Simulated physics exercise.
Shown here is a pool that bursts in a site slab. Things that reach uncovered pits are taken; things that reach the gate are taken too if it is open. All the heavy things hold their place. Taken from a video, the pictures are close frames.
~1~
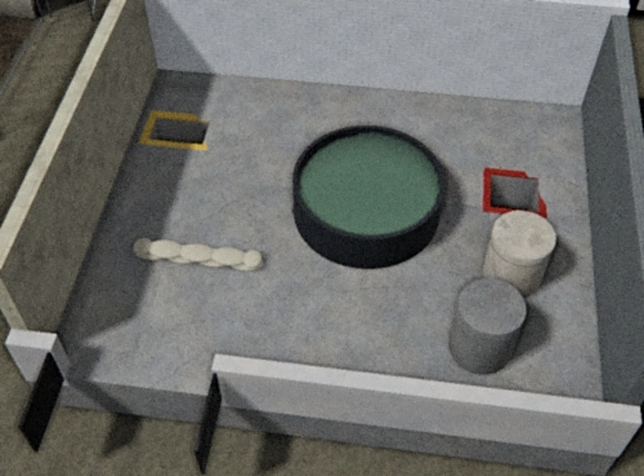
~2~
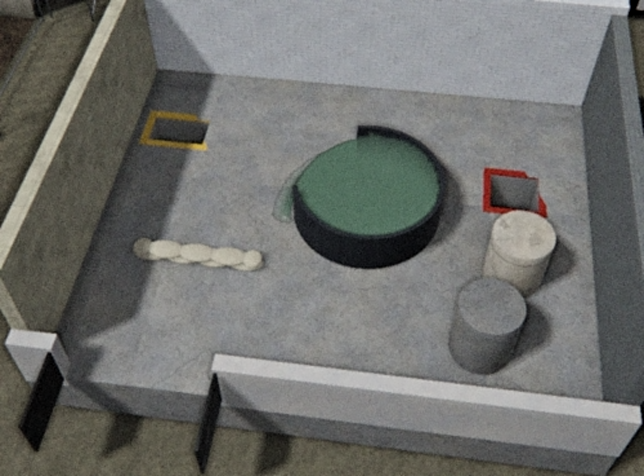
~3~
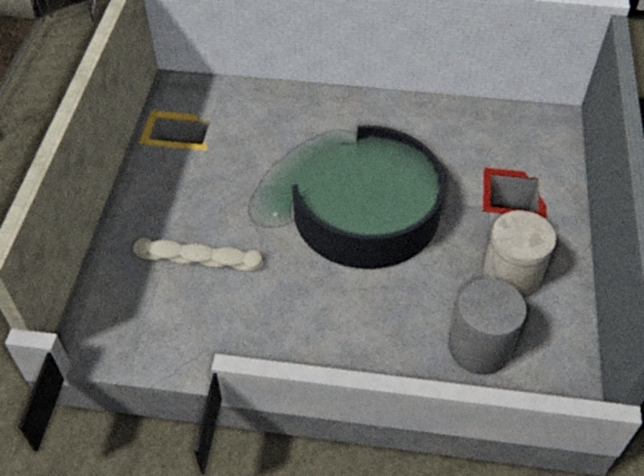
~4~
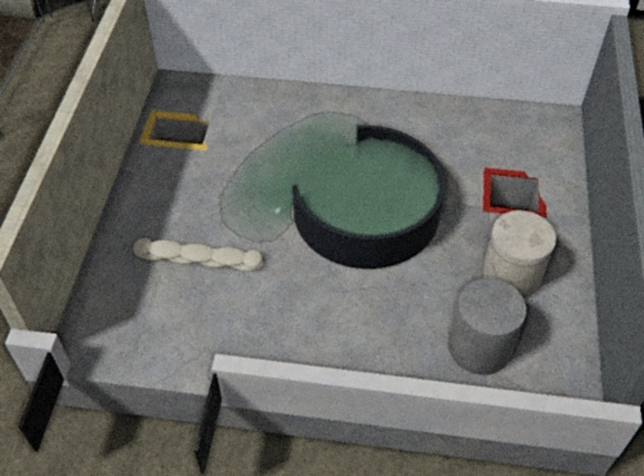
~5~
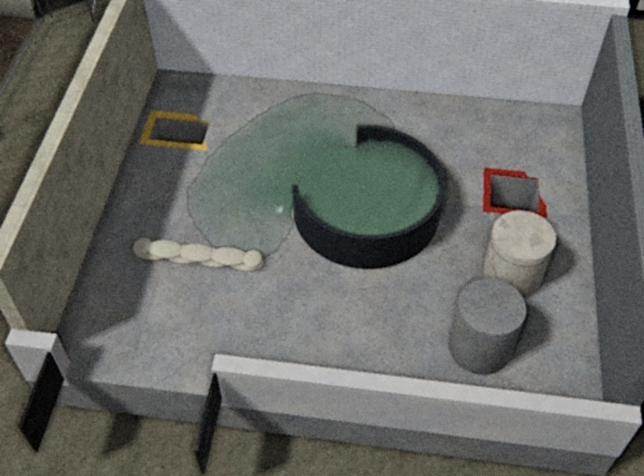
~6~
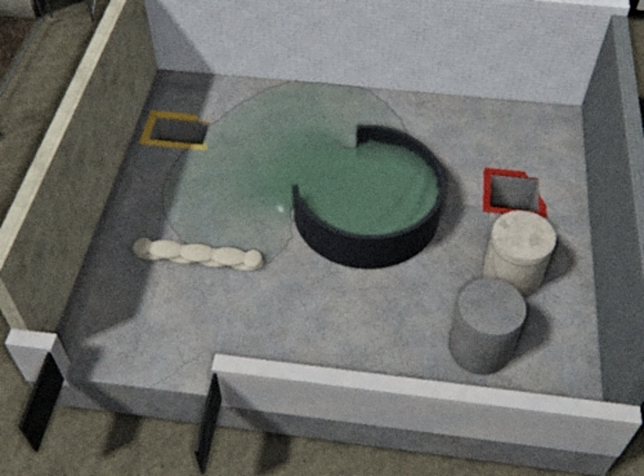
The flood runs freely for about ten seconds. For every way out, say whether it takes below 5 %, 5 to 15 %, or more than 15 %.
It ends like this: The gate takes 5 to 15 %; the yellow pit takes more than 15 %; the red pit takes below 5 %.
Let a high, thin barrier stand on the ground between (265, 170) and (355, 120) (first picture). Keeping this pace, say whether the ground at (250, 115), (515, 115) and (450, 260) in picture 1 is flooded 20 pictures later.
One after the other: Not flooded, under water, no water.
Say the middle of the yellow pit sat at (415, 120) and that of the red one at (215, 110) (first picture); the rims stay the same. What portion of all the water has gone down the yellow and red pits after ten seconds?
Per cent: Yellow 2, red 55.
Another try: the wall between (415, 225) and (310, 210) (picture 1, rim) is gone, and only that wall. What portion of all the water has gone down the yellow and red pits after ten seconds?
Near enough: Yellow 6 percent, red 8 percent.
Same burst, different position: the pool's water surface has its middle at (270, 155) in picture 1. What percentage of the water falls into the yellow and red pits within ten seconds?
After ten seconds: Yellow pit around 70 percent, red pit around 0 percent.
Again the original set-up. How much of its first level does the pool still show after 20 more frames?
Estimate: Close to 24 %.
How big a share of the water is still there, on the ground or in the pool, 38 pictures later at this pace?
52 in a hundred.
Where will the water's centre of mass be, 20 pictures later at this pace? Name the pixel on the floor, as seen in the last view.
Roughly (252, 164).
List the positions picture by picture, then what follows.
In the first picture, still water in the round tank at (368, 182).
In the second picture, the front is at a hidden place, out from the gap at (313, 170).
In the third picture, water pours out at (313, 171) and has run to (259, 220).
In the fourth picture, the front is at (230, 220), out from the gap at (313, 172).
In the fifth picture, the front is at (195, 211), out from the gap at (313, 173).
In the sixth picture, water pours out at (313, 173) and has run to (169, 211).
A moment on, water covers 30 % of the floor; the gate 0 %, the yellow pit 3 %, the red pit 0 %.
Next, water covers 35 % of the floor; the gate 0 %, the yellow pit 9 %, the red pit 0 %.
Then, water covers 45 % of the floor; the gate 0 %, the yellow pit 24 %, the red pit 0 %.
Later, water covers 50 % of the floor; the gate 5 %, the yellow pit 42 %, the red pit 0 %.
In the end, water covers 60 % of the floor; the gate 10 %, the yellow pit 55 %, the red pit 1 %.
